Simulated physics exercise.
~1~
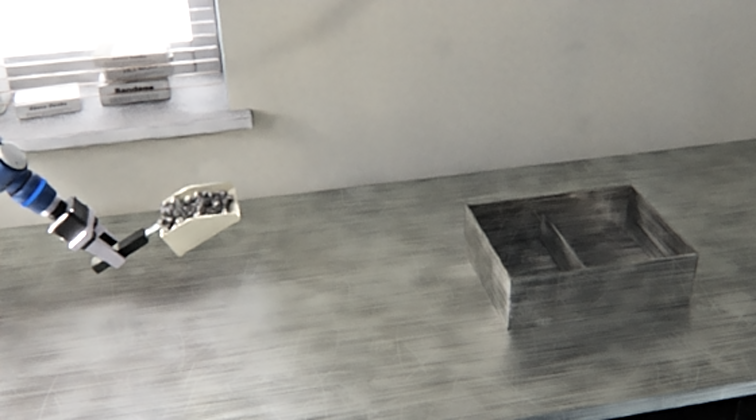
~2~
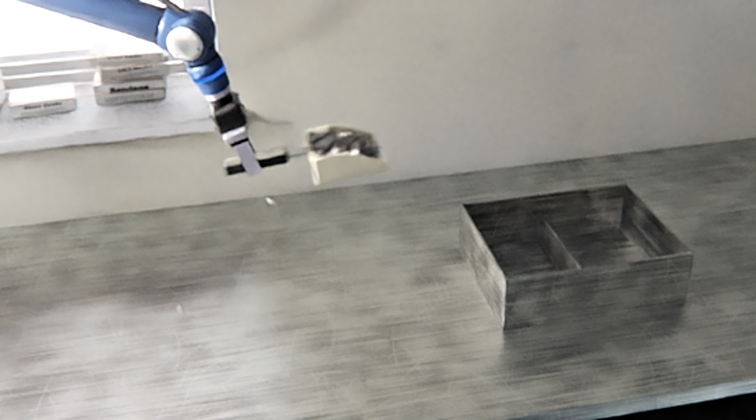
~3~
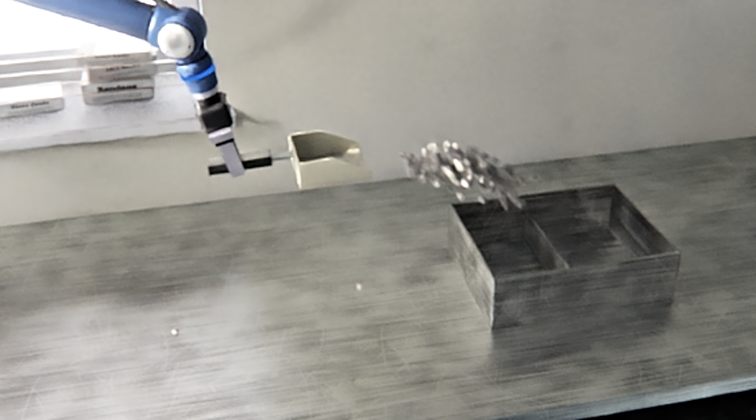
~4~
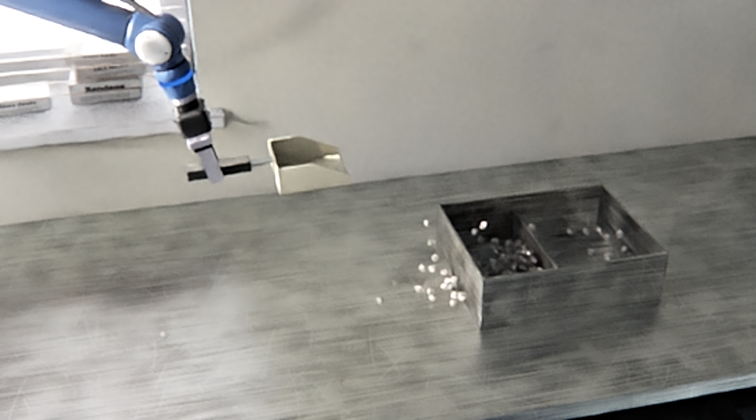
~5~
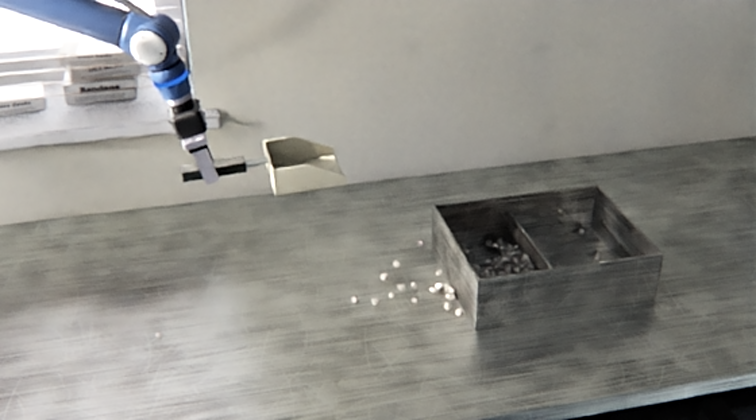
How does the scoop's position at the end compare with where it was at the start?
At the end the scoop is farther to the right and higher up than it was at the start, closer to the bin.
